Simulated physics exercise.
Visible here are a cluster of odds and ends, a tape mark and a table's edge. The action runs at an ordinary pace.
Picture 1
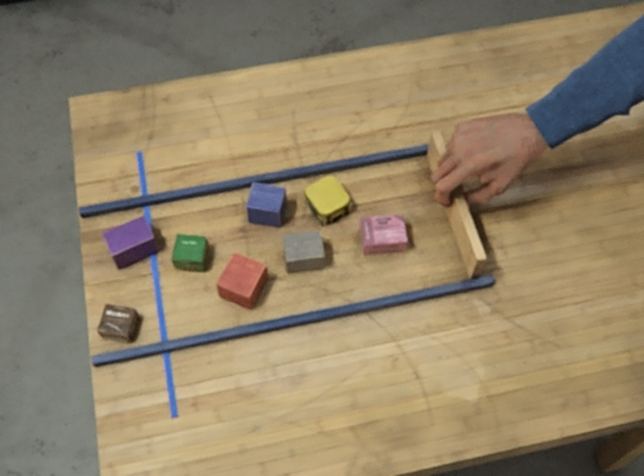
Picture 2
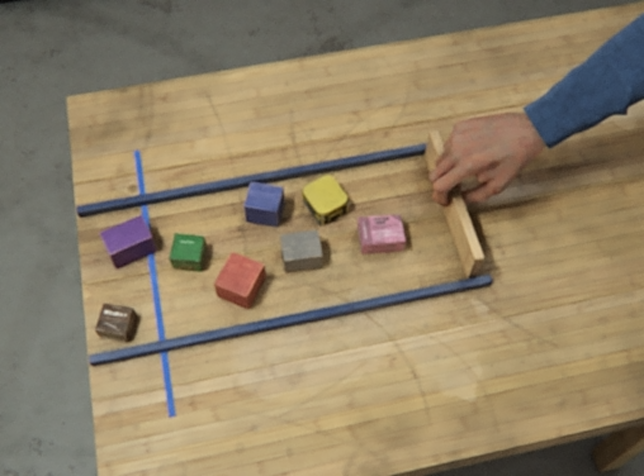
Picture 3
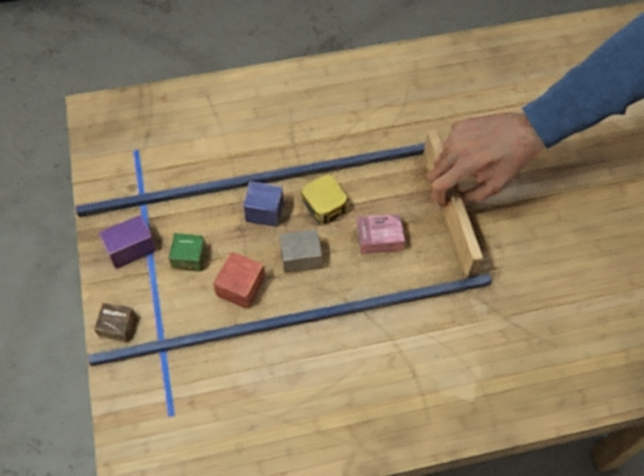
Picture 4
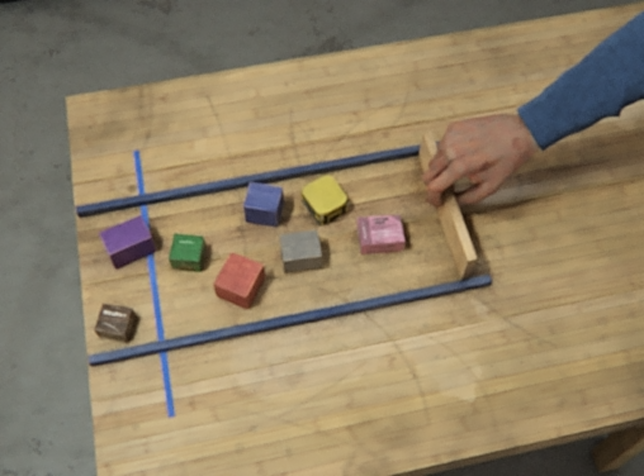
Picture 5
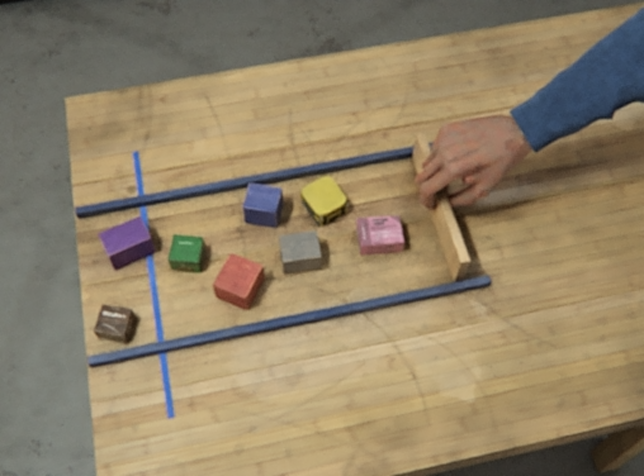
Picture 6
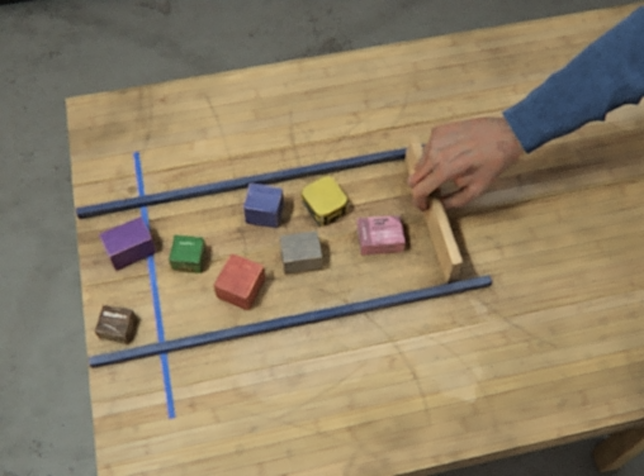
On a wooden tabletop, eight small coloured blocks and boxes sit scattered between two dark rails, some near a strip of blue tape at the left. A hand at the right first holds a wooden board still, then slides it slightly leftward toward the pink box, while the scattered objects stay in place.
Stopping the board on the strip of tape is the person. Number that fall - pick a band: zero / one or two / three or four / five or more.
Band: One or two.
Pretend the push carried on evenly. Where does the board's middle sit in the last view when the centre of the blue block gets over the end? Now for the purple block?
At (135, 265) for the blue block; at (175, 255) for the purple block.
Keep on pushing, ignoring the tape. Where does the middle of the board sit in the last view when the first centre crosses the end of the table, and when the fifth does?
I'd say close to (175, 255), and after that close to (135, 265).
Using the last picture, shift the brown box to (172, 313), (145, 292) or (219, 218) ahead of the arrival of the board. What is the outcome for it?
Brown box: Safe; gone; gone.
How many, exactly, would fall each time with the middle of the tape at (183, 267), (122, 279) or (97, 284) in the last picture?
It would be 0, then 5, then 8.
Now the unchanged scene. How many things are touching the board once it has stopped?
3 in contact.
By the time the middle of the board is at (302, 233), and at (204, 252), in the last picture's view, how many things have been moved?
Respectively 5 and 7.
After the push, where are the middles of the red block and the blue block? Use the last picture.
One ends up near (135, 325) and the other near (93, 244).
A little later, none off yet; brown box at rest near (116, 324); purple block at rest near (128, 244); green box at rest near (188, 254).
Next, none off yet; brown box at rest near (116, 324); purple block at rest near (128, 244); green box shifted a little near (174, 253).
Later still, none off yet; brown box at rest near (116, 324); purple block shifted about its own width near (94, 235); green box shifted well along near (107, 262).
When it is over, the number that fall off is one or two; down, green box and purple block.
